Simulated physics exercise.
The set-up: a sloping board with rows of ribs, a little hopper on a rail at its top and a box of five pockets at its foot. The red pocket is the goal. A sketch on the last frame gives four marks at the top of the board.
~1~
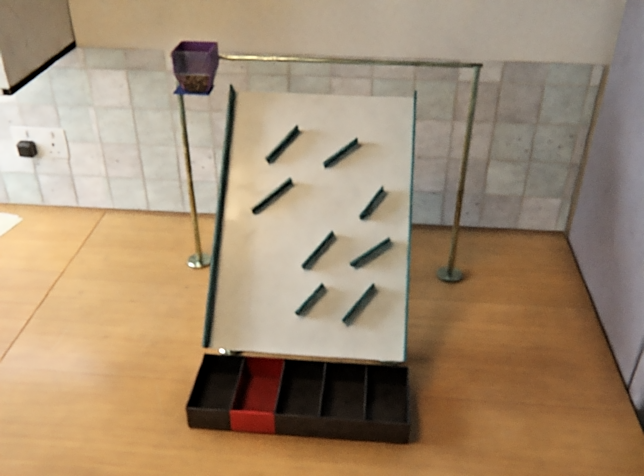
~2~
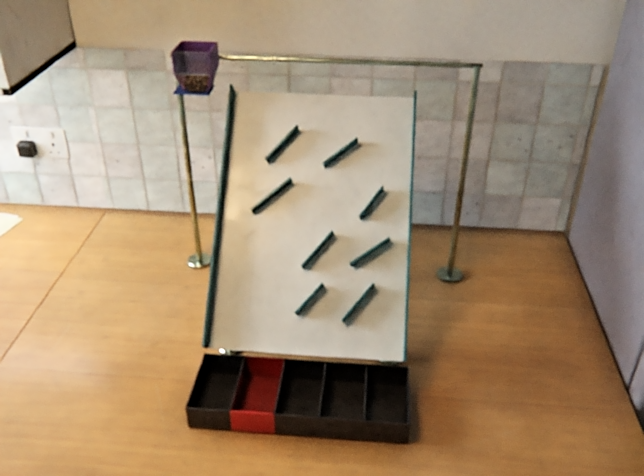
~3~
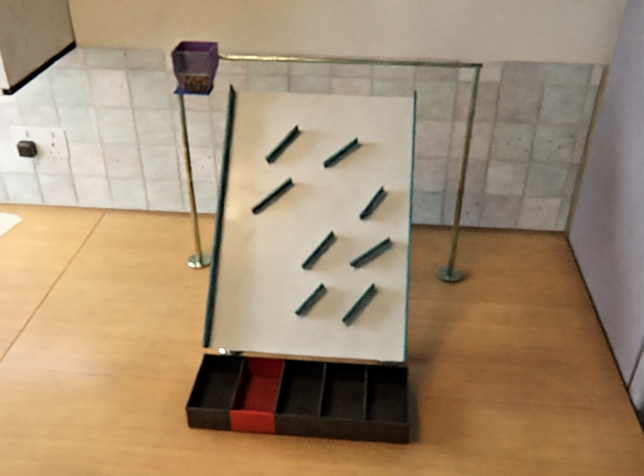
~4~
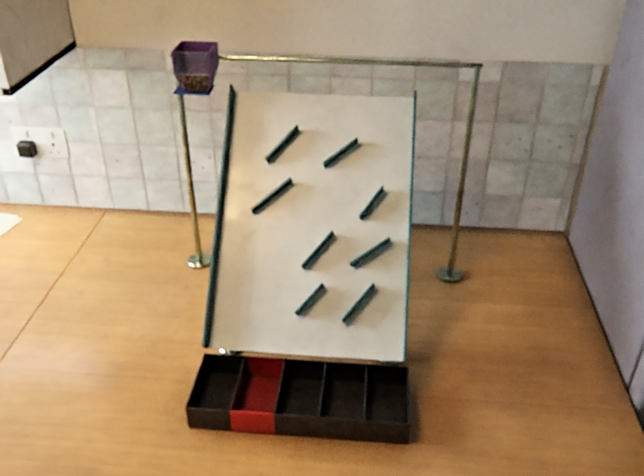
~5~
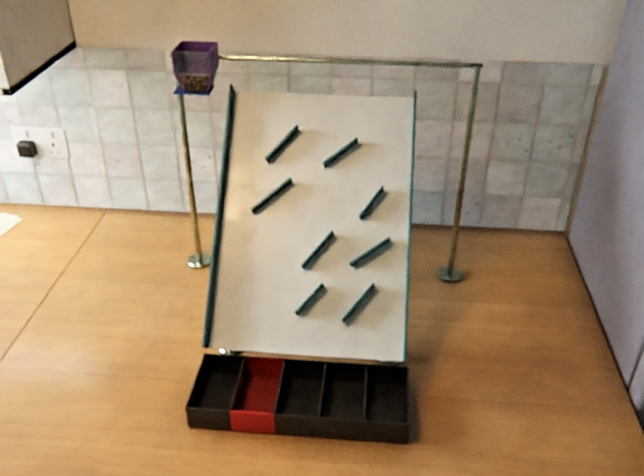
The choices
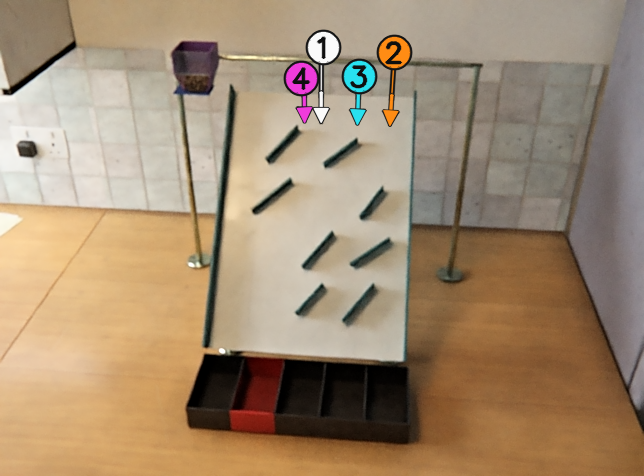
A sloping white board with dark ribs stands still above a box with one red pocket.
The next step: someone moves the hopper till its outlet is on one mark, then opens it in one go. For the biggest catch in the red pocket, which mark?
Mark 1.
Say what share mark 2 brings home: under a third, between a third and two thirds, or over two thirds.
Mark 2 gives under a third.
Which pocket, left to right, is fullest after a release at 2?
The fifth.
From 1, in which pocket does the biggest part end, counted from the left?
The second from the left.
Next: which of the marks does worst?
It is 2.
On the marked copy, mark 1 meets the board at (321, 117); mark 2 meets the board at (390, 120); mark 3 meets the board at (357, 119); mark 4 meets the board at (304, 117).
With 1, close to two thirds in the red pocket, close to a quarter in other pockets, a small share outside the box.
With 2, a small share in the red pocket, the bulk in other pockets, a small share outside the box.
With 3, close to half in the red pocket, close to a third in other pockets, a small share outside the box.
With 4, close to a third in the red pocket, close to half in other pockets, a small share outside the box.
